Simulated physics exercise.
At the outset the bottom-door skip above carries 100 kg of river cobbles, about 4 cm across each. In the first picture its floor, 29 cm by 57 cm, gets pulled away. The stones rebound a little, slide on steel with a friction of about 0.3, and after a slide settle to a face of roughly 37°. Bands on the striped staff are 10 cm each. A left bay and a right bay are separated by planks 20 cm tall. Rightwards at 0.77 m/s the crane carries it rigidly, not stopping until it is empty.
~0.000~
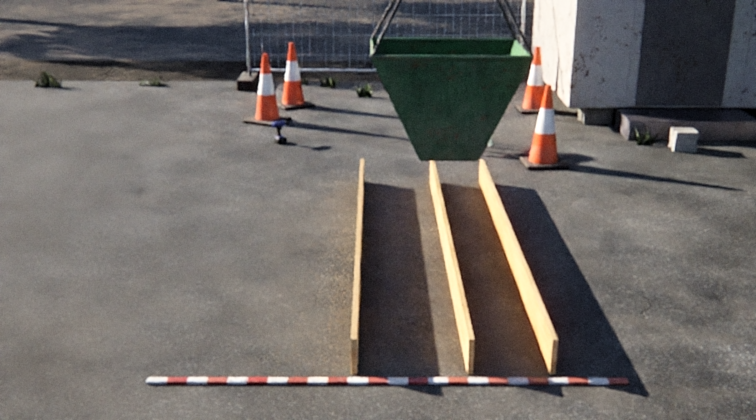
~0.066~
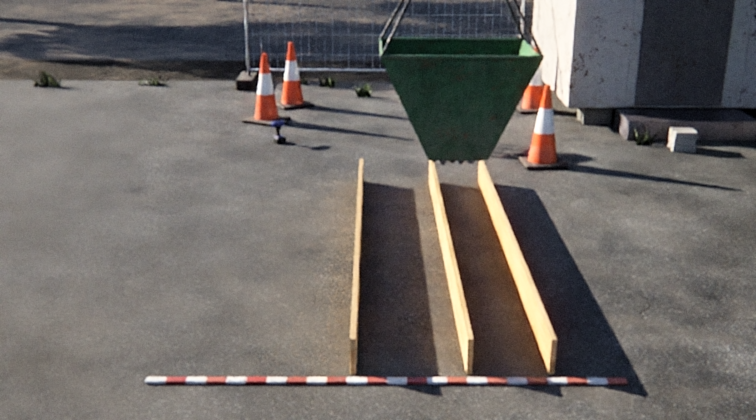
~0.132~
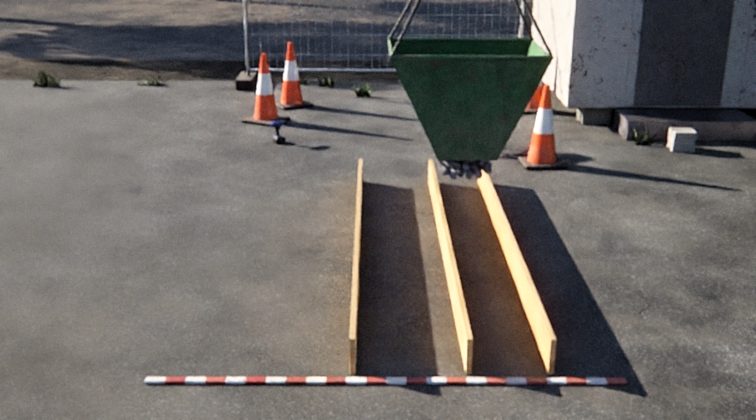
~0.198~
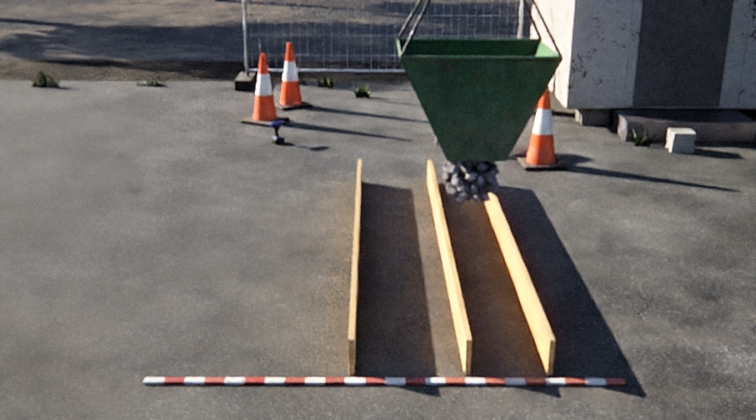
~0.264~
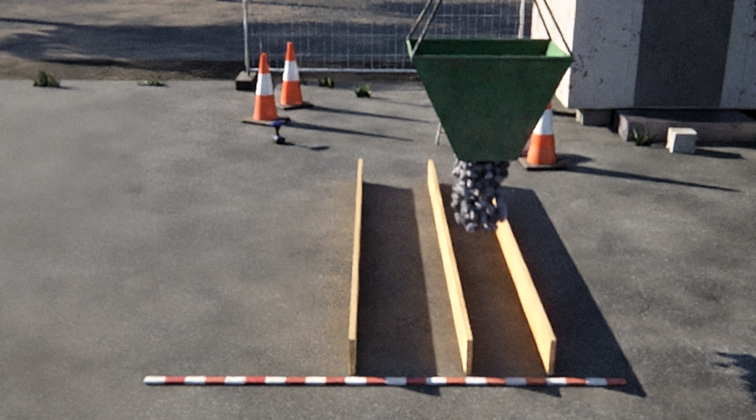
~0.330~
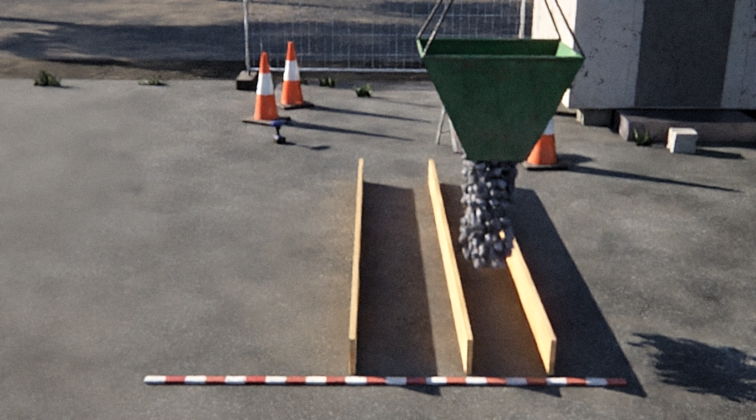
On a paved yard, a green skip glides right, releasing grey stones from its bottom.
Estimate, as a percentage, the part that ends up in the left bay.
I would say roughly 0 per cent.
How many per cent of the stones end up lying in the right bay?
Roughly 75 per cent.
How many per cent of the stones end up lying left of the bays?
Approx 0 % of the load.
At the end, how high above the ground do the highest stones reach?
They end up some 22 centimetres high.
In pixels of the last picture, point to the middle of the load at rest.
About (507, 315).
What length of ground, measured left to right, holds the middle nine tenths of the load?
I'd put it at close to 100 cm.
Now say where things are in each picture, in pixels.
The outlet is at (449, 151); nothing has dropped yet, in the first picture.
The outlet is at (459, 150); 6 % is out, in the second picture.
Outlet at (468, 150), the stream shows down to (463, 157); 84 % still inside, in the third picture.
Outlet at (477, 151), the stream shows down to (468, 179); 69 % still inside, in the fourth picture.
Outlet at (488, 151), the stream shows down to (476, 208); 53 % still inside, in the fifth picture.
Outlet at (499, 151), the stream shows down to (488, 244); 35 % still inside, in the sixth picture.
After 0.7 s, 0 % in the bottom-door skip, 78 % falling or lying in the right bay, 22 % falling or lying right of the bays; the stones farthest right are at (573, 306).
After 1.1 s, 0 % in the bottom-door skip, 74 % falling or lying in the right bay, 26 % falling or lying right of the bays; the stones farthest right are at (683, 318).
After 1.7 s, 0 % in the bottom-door skip, 74 % falling or lying in the right bay, 26 % falling or lying right of the bays; the stones farthest right are at (748, 309).
After 2.6 s, 0 % in the bottom-door skip, 74 % falling or lying in the right bay, 26 % falling or lying right of the bays; the stones farthest right are at (752, 309).
After 4.5 s, 0 % in the bottom-door skip, 74 % in the right bay, 26 % right of the bays; the stones farthest right are at (752, 309).
